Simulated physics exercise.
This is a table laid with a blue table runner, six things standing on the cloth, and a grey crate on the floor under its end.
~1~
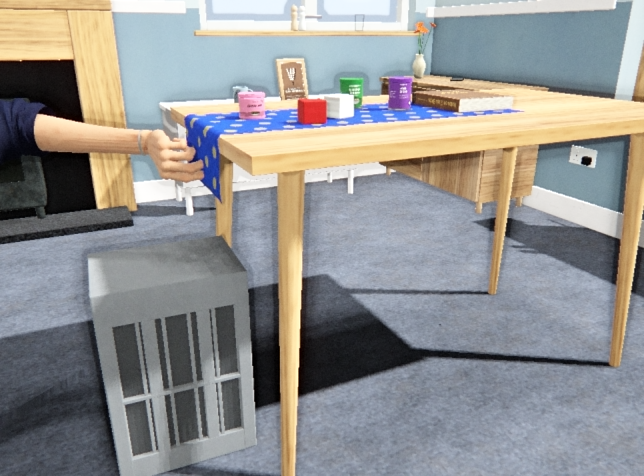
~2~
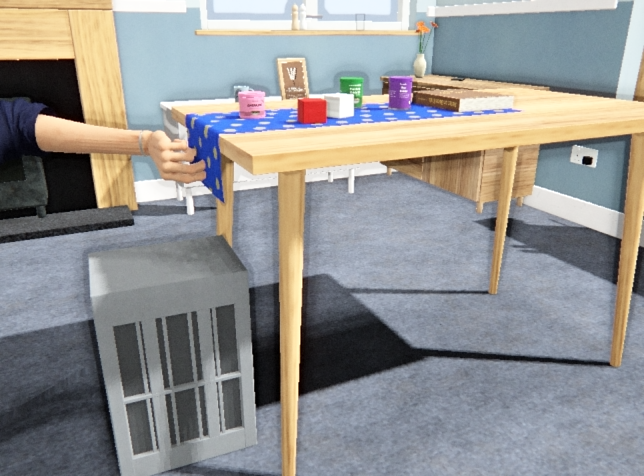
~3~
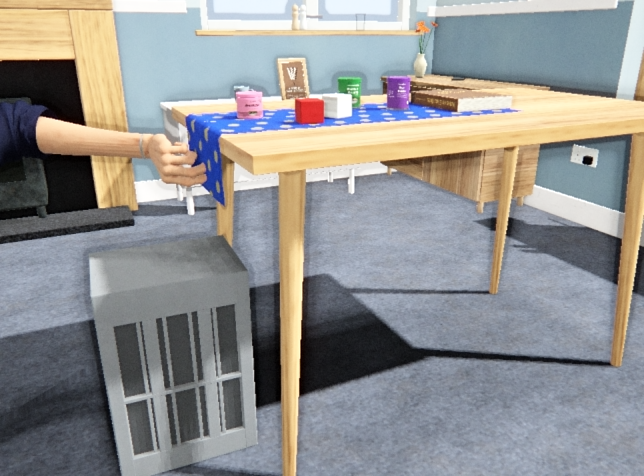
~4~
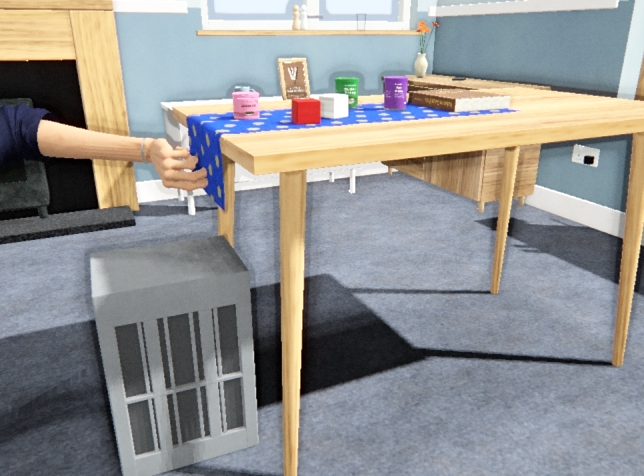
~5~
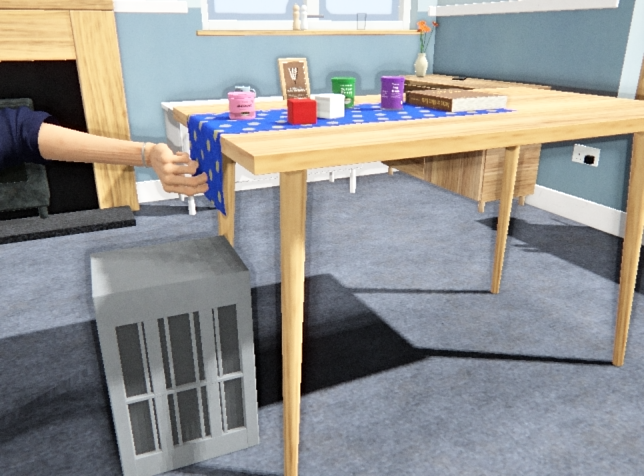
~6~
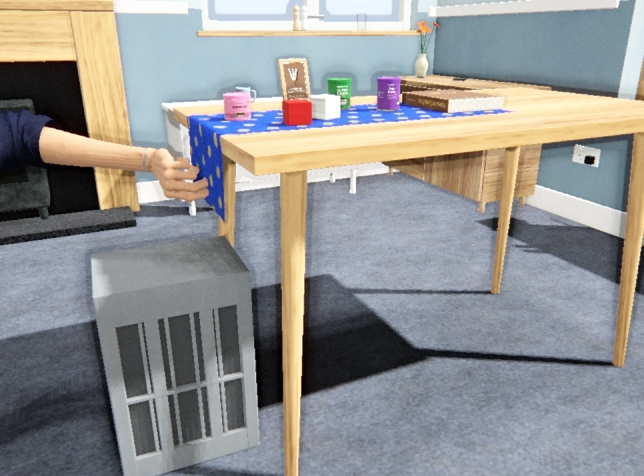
Hand at left slowly drawing a blue patterned runner over the table end, the pots, cubes and cans on it shifting slightly left.
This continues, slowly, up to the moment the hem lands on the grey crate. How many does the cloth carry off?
The count of fallen things is one.
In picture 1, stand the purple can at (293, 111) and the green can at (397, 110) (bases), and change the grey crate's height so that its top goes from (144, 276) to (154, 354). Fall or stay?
The purple can comes down; the green can holds on.
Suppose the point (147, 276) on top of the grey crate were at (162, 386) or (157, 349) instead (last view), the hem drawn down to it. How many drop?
Over the edge go 4 and 3.
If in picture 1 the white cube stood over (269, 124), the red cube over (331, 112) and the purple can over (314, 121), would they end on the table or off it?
The white cube goes over, the red cube stays on, the purple can keeps its place on top.
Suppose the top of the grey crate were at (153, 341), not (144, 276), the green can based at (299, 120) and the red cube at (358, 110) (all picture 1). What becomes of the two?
The green can comes down; the red cube does not fall.
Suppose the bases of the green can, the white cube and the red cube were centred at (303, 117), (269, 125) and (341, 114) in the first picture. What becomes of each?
The green can holds on, the white cube falls, the red cube keeps its place on top.
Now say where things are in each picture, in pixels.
In the first frame, hem (221, 203); pink pot (251, 93); red cube (312, 100); white cube (339, 95); green can (352, 79); purple can (401, 78); top of the crate (144, 276).
In the second frame, hem (224, 203); pink pot (251, 93).
In the third frame, hem (225, 206); red cube (309, 99).
In the fourth frame, hem (225, 211); white cube (334, 95); top of the crate (146, 276).
In the fifth frame, hem (226, 216); green can (343, 78).
In the sixth frame, hem (224, 222); pink pot (236, 94); red cube (297, 101); white cube (325, 96); green can (339, 79); purple can (389, 78).
Soon after, hem near (209, 224); all still up.
After that, hem on the crate; pink pot gone.
In the end, hem on the crate; pink pot gone. It carries off one.
